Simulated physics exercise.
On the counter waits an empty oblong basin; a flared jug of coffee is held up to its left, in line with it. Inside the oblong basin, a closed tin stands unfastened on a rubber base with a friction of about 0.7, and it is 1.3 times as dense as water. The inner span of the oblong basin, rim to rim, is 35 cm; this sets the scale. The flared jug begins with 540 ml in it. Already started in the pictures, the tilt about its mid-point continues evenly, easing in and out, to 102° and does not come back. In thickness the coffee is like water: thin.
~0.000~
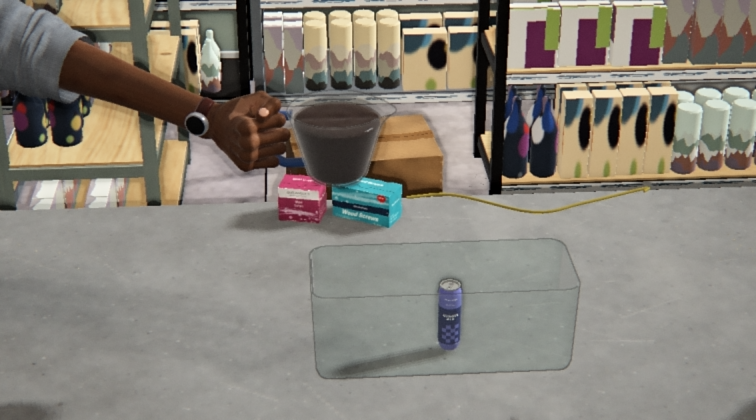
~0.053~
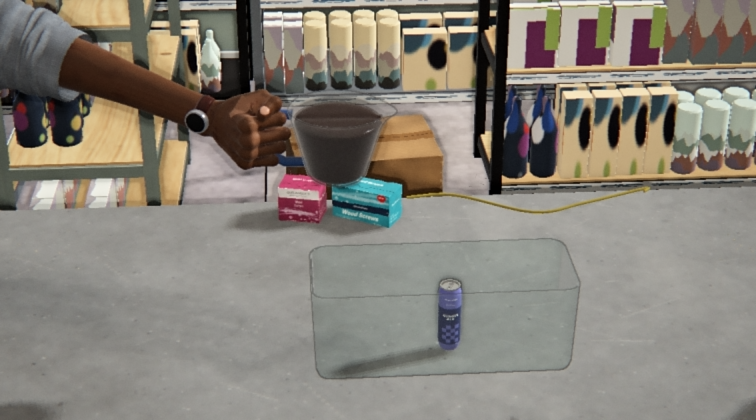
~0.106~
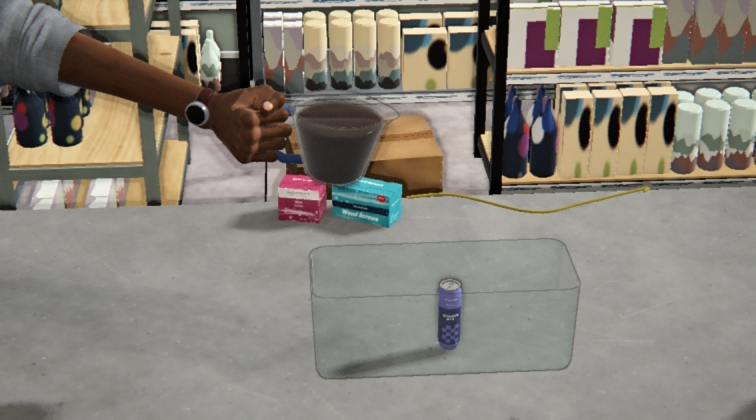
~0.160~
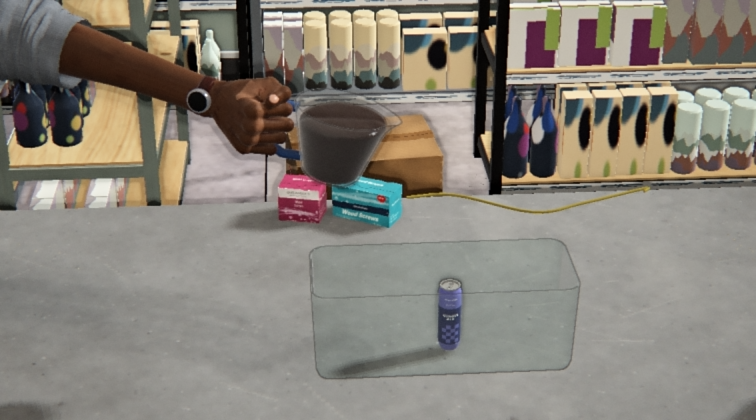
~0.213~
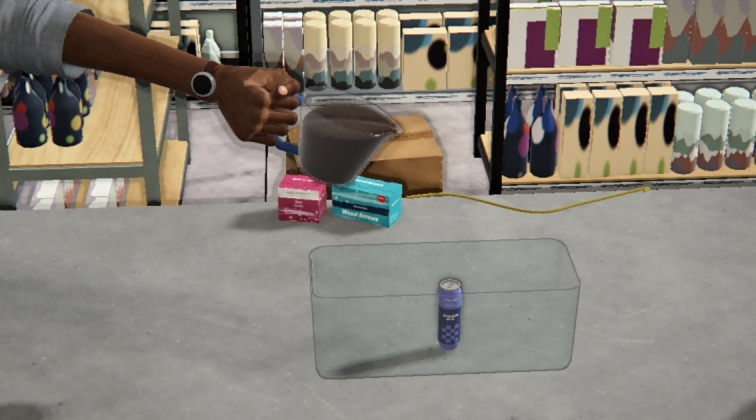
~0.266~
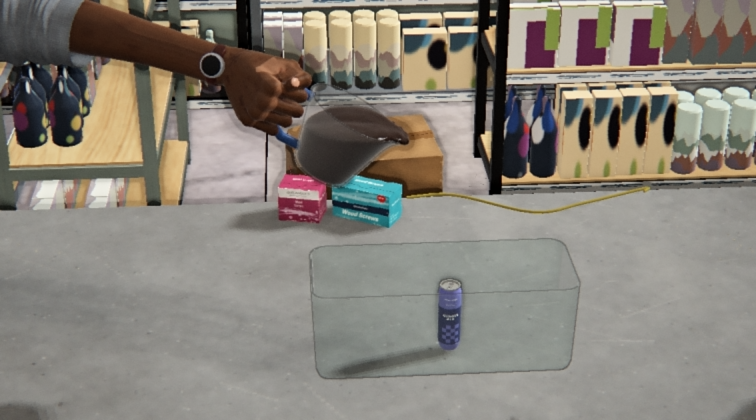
A flared jug of dark coffee, held up by a hand wearing a watch, tilted slowly at first and then further to the right, above a counter with a clear oblong basin holding a purple can.
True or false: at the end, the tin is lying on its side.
True.
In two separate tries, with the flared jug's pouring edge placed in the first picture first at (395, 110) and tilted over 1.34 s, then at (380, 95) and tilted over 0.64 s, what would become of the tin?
The tin stays vertical the first time and overturns the second time.
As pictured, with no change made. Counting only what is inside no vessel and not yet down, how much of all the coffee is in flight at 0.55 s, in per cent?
Roughly 40 percent.
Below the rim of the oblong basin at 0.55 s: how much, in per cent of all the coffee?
Around 24%.
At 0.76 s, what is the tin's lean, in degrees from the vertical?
Measured tilt, approx.: 5 degrees.
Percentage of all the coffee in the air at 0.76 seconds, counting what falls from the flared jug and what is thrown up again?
Airborne fraction: Approx. 10 %.
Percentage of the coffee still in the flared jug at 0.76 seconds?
3 per cent or so.
By 0.55 s the tilt is 89° and 35 per cent is still to pour; the tin stands where it began.
By 0.76 s the tilt is 102° and 3 per cent is still to pour; the tin stands 2 cm from where it began.
By 0.98 s the tilt is 102° and 0 per cent is still to pour; the tin lies on its side.
By 1.22 s the tilt is 102° and 0 per cent is still to pour; the tin lies on its side.
At rest the tin lies on its side.
